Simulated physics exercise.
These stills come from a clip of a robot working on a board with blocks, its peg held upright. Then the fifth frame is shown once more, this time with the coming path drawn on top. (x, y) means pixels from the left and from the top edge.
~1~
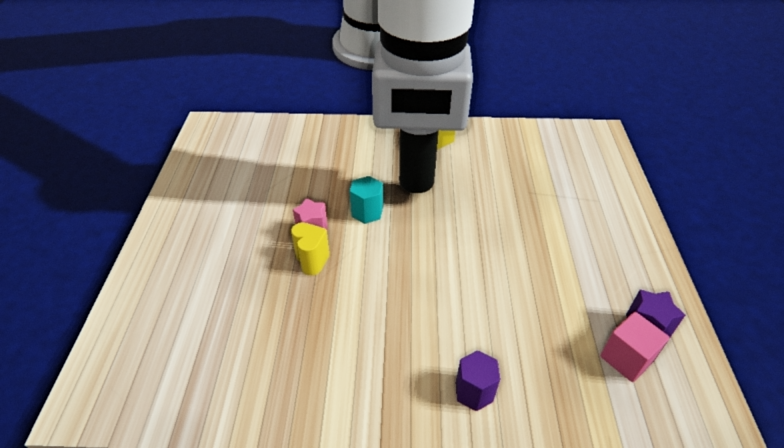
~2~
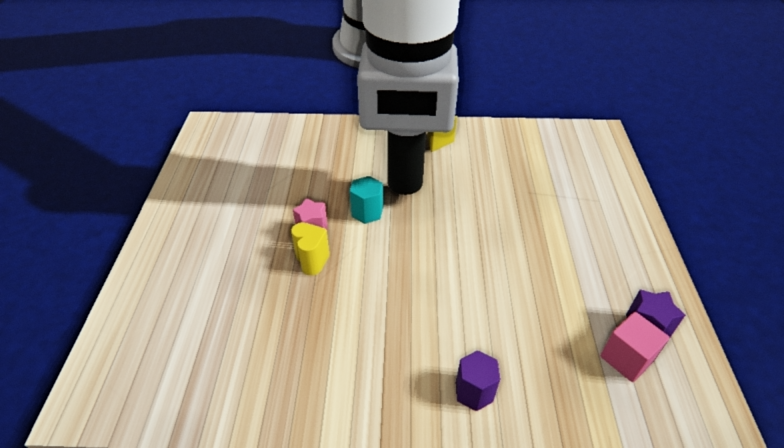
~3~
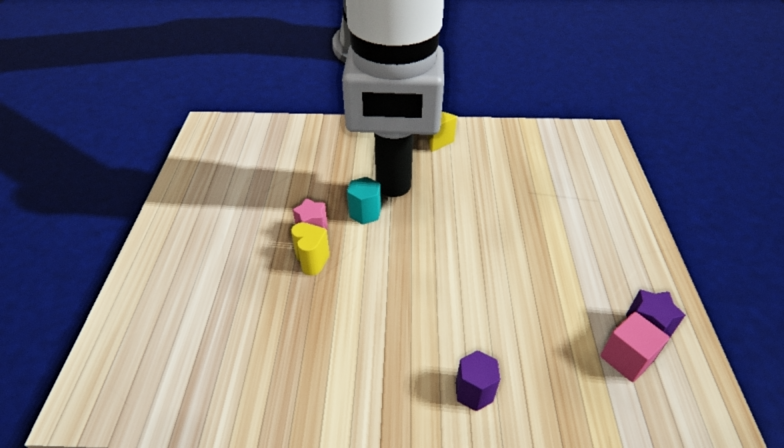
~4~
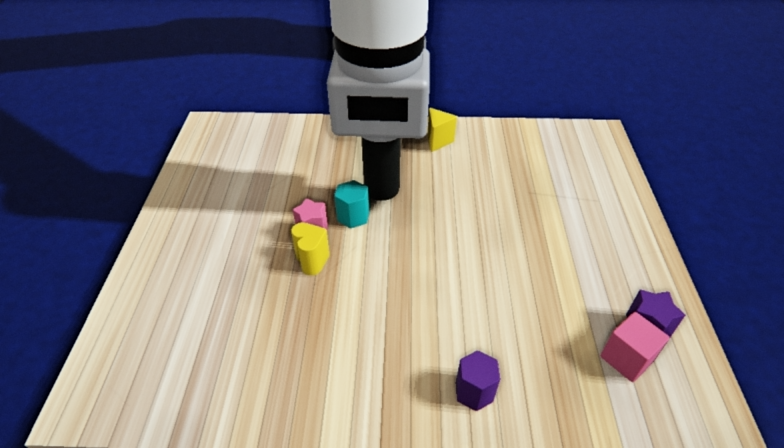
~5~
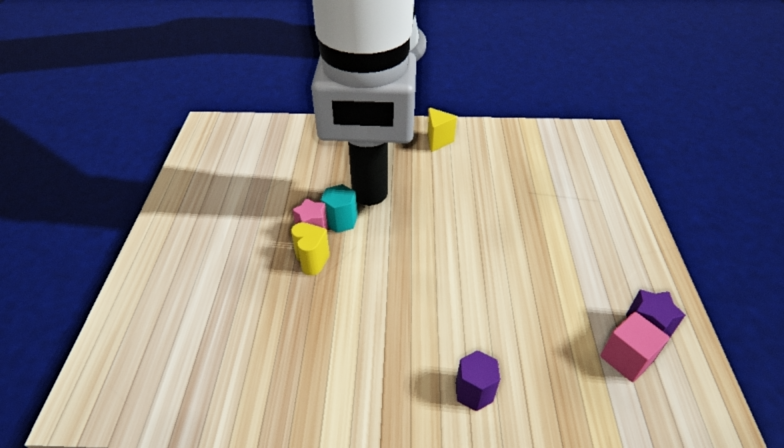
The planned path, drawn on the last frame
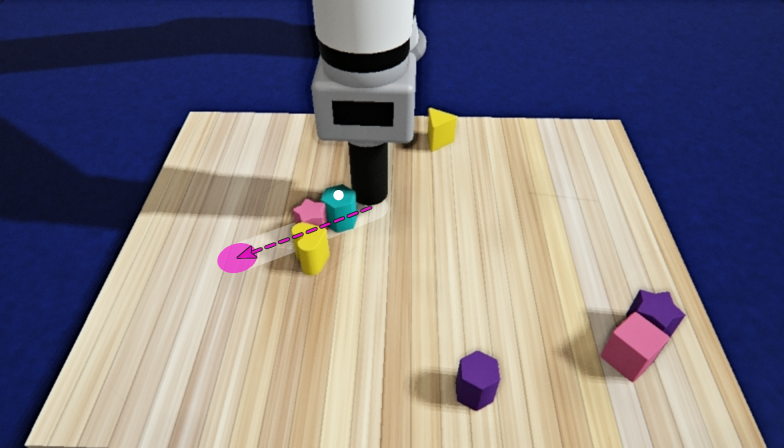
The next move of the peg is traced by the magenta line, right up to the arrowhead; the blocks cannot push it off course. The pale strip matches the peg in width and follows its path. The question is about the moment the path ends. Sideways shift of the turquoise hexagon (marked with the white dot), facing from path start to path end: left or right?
It shifts rightward.
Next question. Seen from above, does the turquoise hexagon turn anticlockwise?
Short answer: No.
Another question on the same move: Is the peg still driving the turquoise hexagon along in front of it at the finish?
I believe so.
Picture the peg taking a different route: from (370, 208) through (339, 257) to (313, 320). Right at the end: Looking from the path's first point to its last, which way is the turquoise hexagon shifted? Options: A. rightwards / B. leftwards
A: Rightwards.
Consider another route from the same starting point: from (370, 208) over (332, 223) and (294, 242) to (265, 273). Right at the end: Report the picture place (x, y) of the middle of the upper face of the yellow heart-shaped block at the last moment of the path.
Around pixel (295, 251).
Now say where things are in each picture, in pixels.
The first picture shows lower end of the peg at (417, 183), tops of blocks, yellow heart-shaped block at (308, 235), pink star block at (310, 209), turquoise hexagon at (366, 186).
The second picture shows peg at (405, 184), blocks as before.
The third picture shows peg at (393, 187), turquoise hexagon at (364, 187).
The fourth picture shows peg at (382, 190), turquoise hexagon at (351, 191).
The fifth picture shows peg at (370, 195), yellow heart-shaped block at (308, 235), pink star block at (310, 209), turquoise hexagon at (339, 195).
The drawn path runs from (370, 208) to (237, 258); the dot is on the turquoise hexagon.
The first path, step by step. One third of the way, peg at (327, 211); pink star block at (268, 221), turned 60° anticlockwise; turquoise hexagon at (291, 205), turned 40° clockwise.
Two thirds of the way, peg at (281, 228); pink star block at (229, 242), turned 75° anticlockwise; turquoise hexagon at (241, 220), turned 45° clockwise.
At the end, peg at (233, 245); yellow heart-shaped block not moved; pink star block at (205, 254), turned 130° anticlockwise; turquoise hexagon at (192, 229), turned 70° clockwise.
